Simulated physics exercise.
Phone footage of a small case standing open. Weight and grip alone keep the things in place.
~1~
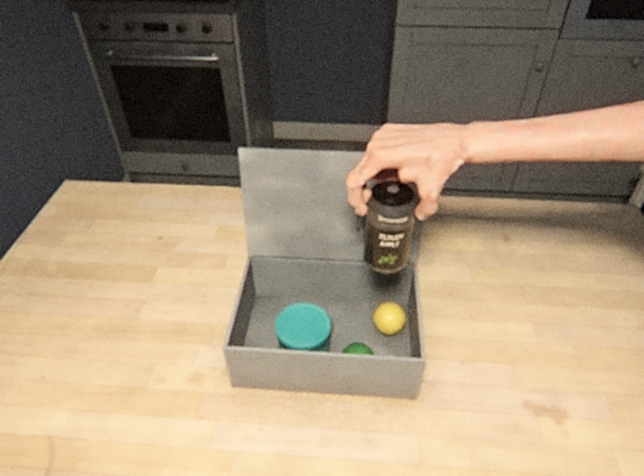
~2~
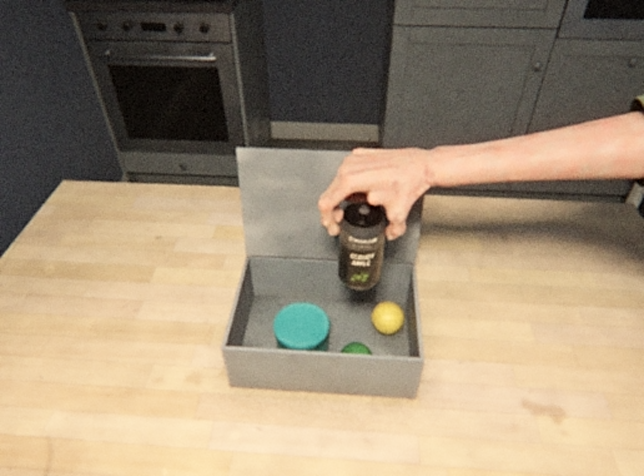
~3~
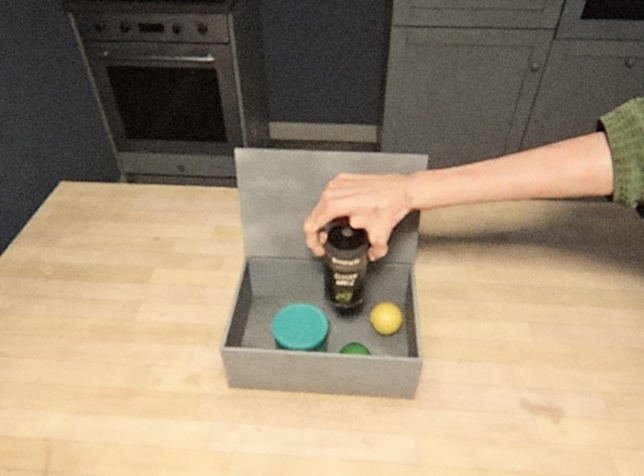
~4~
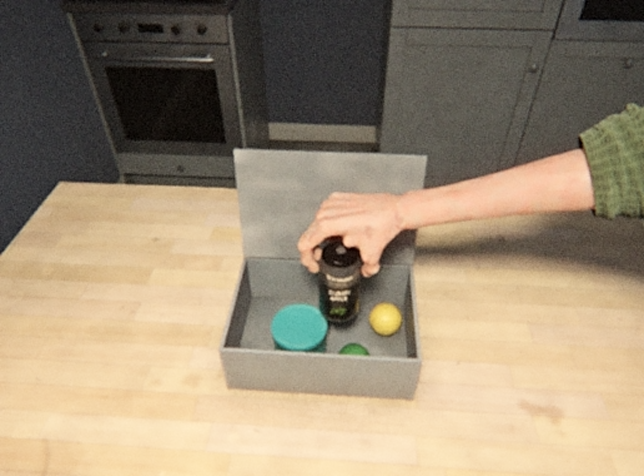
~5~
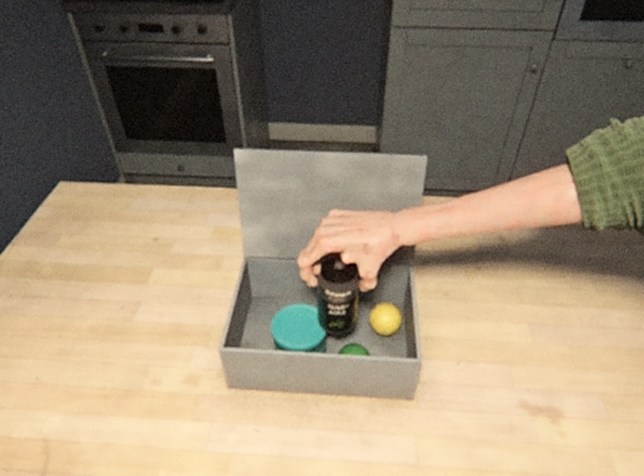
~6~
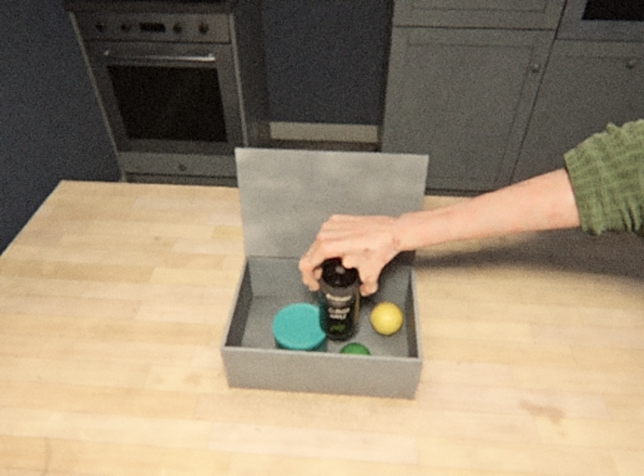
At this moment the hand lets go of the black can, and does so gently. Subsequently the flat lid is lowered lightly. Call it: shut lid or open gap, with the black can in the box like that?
Shut lid.
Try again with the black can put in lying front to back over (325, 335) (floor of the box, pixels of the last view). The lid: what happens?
In that case, no gap is left.
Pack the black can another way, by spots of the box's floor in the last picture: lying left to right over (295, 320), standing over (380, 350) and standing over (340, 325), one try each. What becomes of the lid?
Try 1: Lid goes down; try 2: Lid stays raised; try 3: Lid stays raised.
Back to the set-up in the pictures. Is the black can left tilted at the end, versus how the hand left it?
Result: The black can leans over.
Then, 0.40 s on from there, black can on its side near (369, 332).
Then, 1.20 s on from there, lid 81° above the rim; black can on its side near (369, 329); yellow lemon shifted a little; green lemon shifted a little.
Then, 1.70 s on from there, lid 50° above the rim; black can on its side near (369, 329); yellow lemon shifted a little; green lemon shifted a little.
Then, 2.10 s on from there, lid 20° above the rim; black can on its side near (369, 329); yellow lemon shifted a little; green lemon shifted a little.
In the end, lid shut; toppled in the box, black can; the other 3 unmoved. At the end, from the last picture's camera, black can near (369, 329).
